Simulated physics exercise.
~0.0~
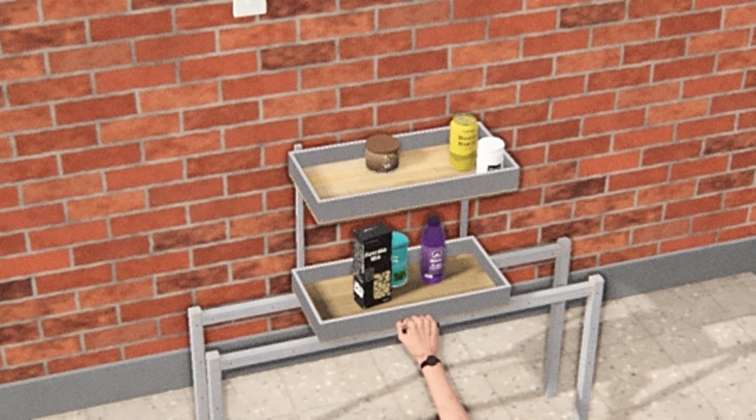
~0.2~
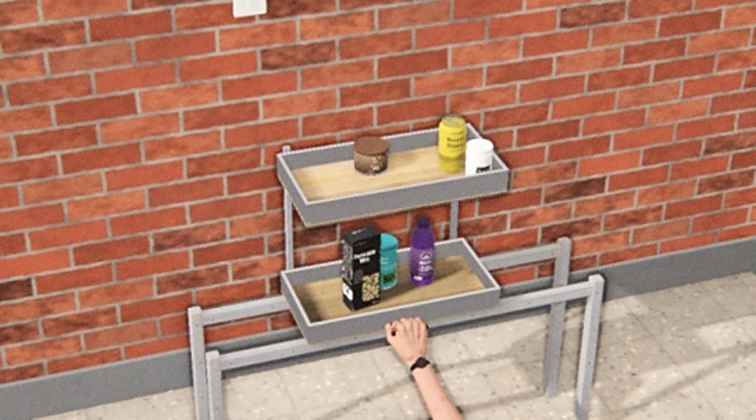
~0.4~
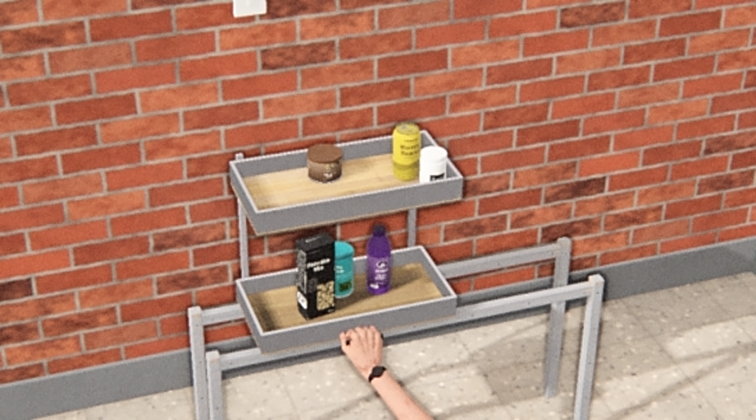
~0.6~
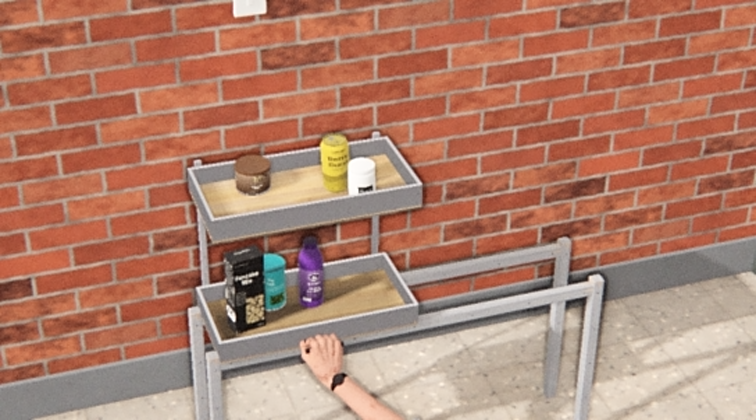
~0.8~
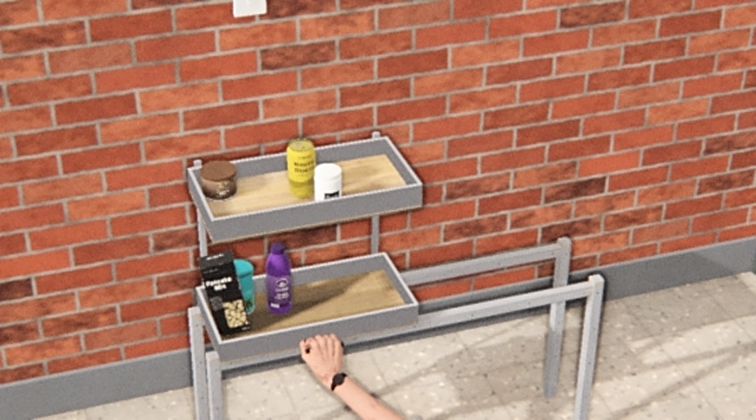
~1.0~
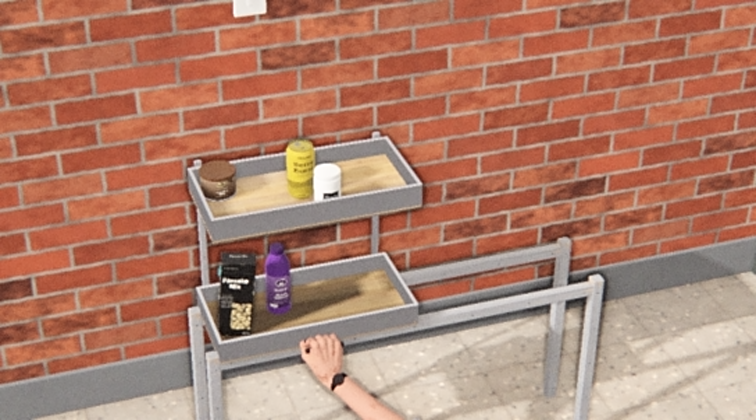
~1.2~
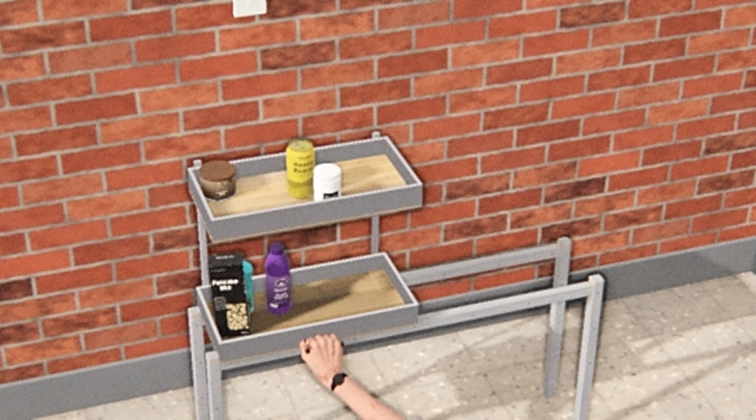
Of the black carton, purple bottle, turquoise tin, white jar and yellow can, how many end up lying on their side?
None of them end up on their side. All five are still standing on the tray at the end.
